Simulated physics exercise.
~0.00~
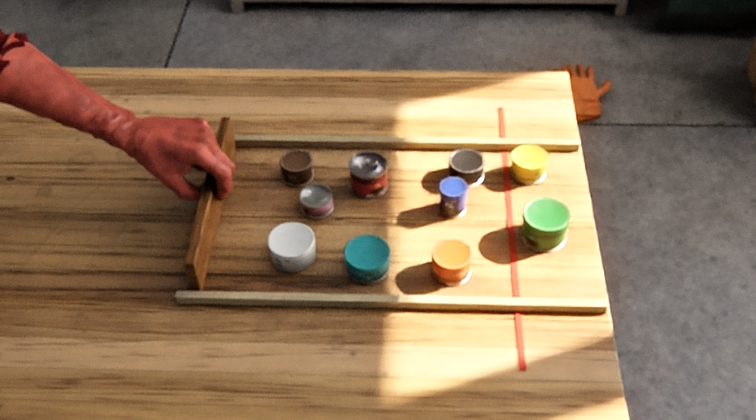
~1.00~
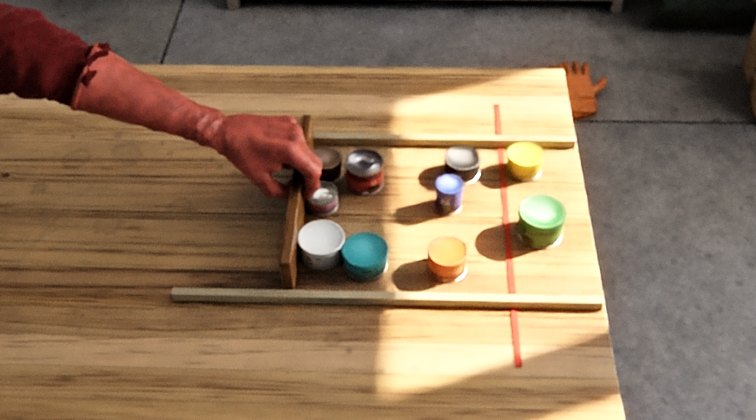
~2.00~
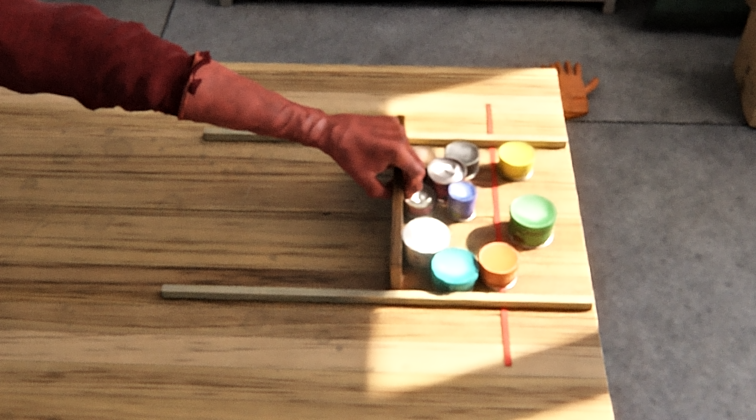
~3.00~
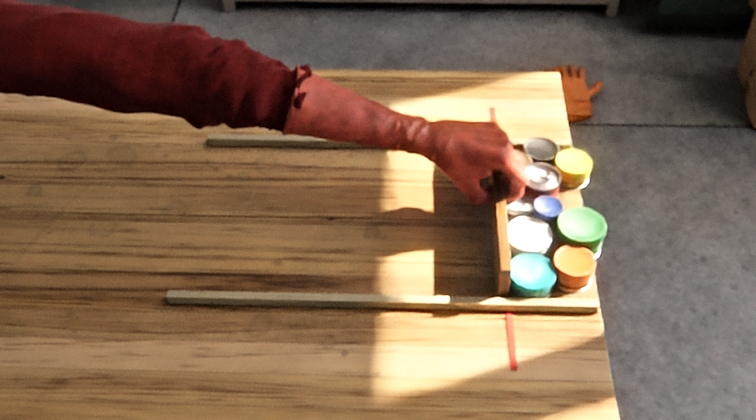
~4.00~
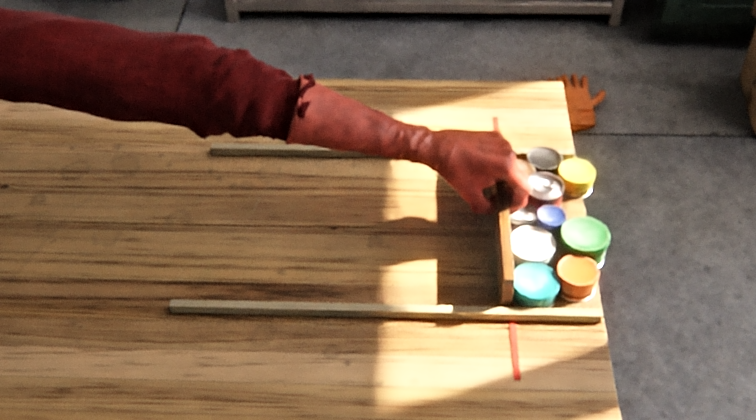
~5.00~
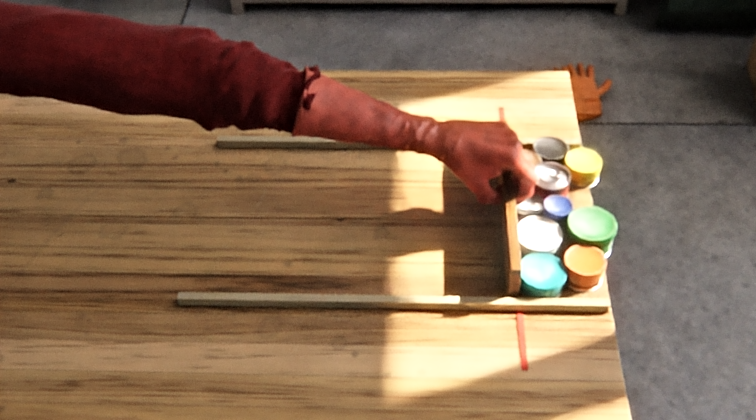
A hand pushes a board rightward, sweeping small tubs to the table's edge, where none fall.
